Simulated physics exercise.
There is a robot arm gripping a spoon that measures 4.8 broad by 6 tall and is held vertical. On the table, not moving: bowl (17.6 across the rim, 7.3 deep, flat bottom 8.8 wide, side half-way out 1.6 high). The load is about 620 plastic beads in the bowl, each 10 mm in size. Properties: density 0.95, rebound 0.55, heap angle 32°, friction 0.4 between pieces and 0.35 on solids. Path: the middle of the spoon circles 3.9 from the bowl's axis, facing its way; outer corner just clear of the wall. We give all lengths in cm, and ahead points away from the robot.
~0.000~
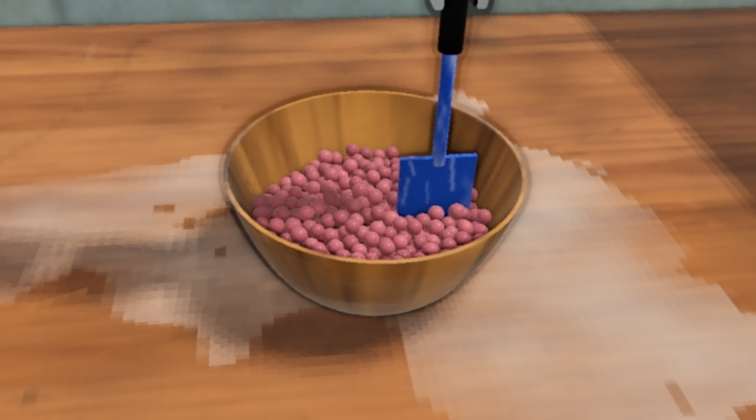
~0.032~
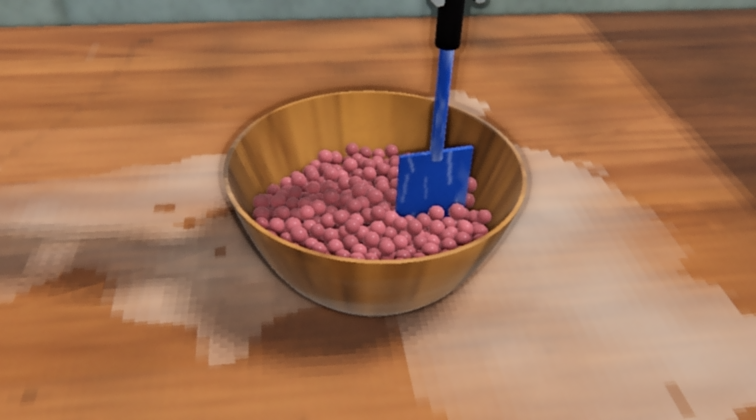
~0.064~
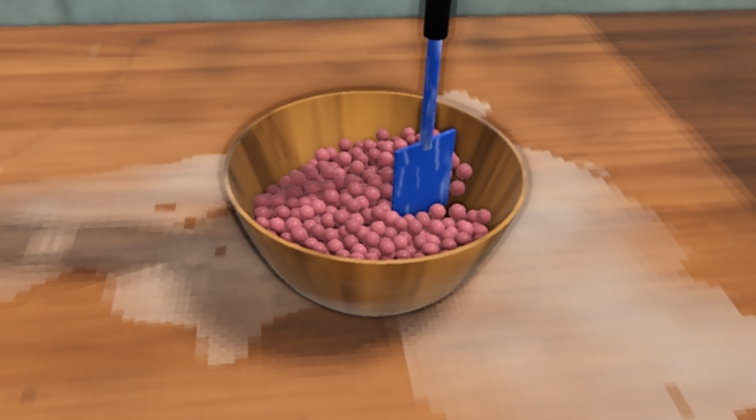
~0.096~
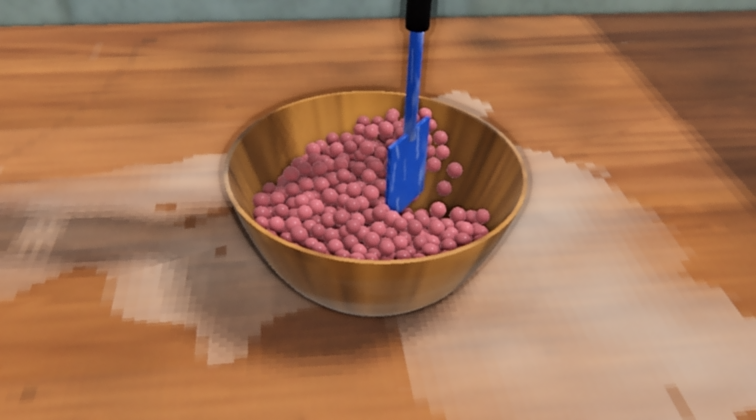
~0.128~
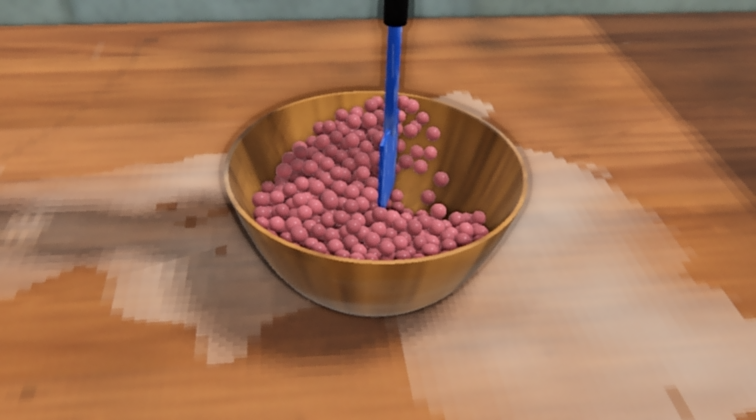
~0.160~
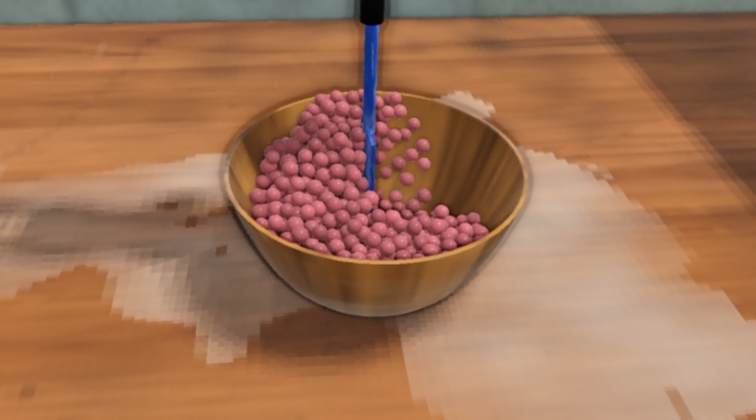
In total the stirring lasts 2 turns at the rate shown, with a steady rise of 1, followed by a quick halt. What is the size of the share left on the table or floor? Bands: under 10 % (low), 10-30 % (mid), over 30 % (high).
Mid.
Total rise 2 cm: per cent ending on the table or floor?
Result: Roughly 15 %.
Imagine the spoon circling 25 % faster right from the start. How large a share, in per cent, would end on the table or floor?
I'd expect about 35 %.
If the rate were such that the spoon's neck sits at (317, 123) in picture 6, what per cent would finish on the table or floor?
Some 45 %.
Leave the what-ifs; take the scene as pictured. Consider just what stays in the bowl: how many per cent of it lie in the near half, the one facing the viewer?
About 40 per cent.
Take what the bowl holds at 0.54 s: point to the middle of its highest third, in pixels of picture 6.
I'd point to somewhere close to (462, 178).
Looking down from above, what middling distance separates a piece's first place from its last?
About 9 centimetres.
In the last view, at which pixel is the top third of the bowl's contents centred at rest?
In the final view it lies around (414, 180).
After 0.54 s, 337° round, highest piece 10 above the table; 546 in the bowl, 59 on the table or floor, 15 in flight or on the tool.
After 0.92 s, 224° round, highest piece 9 above the table; 515 in the bowl, 98 on the table or floor, 7 in flight or on the tool.
After 1.31 s, 0° round, highest piece 7 above the table; 506 in the bowl, 114 on the table or floor.
After 2.01 s, 0° round, highest piece 6 above the table; 506 in the bowl, 114 on the table or floor.
In the end, 506 in the bowl, 114 on the table or floor. That is 18 % on the table or floor.
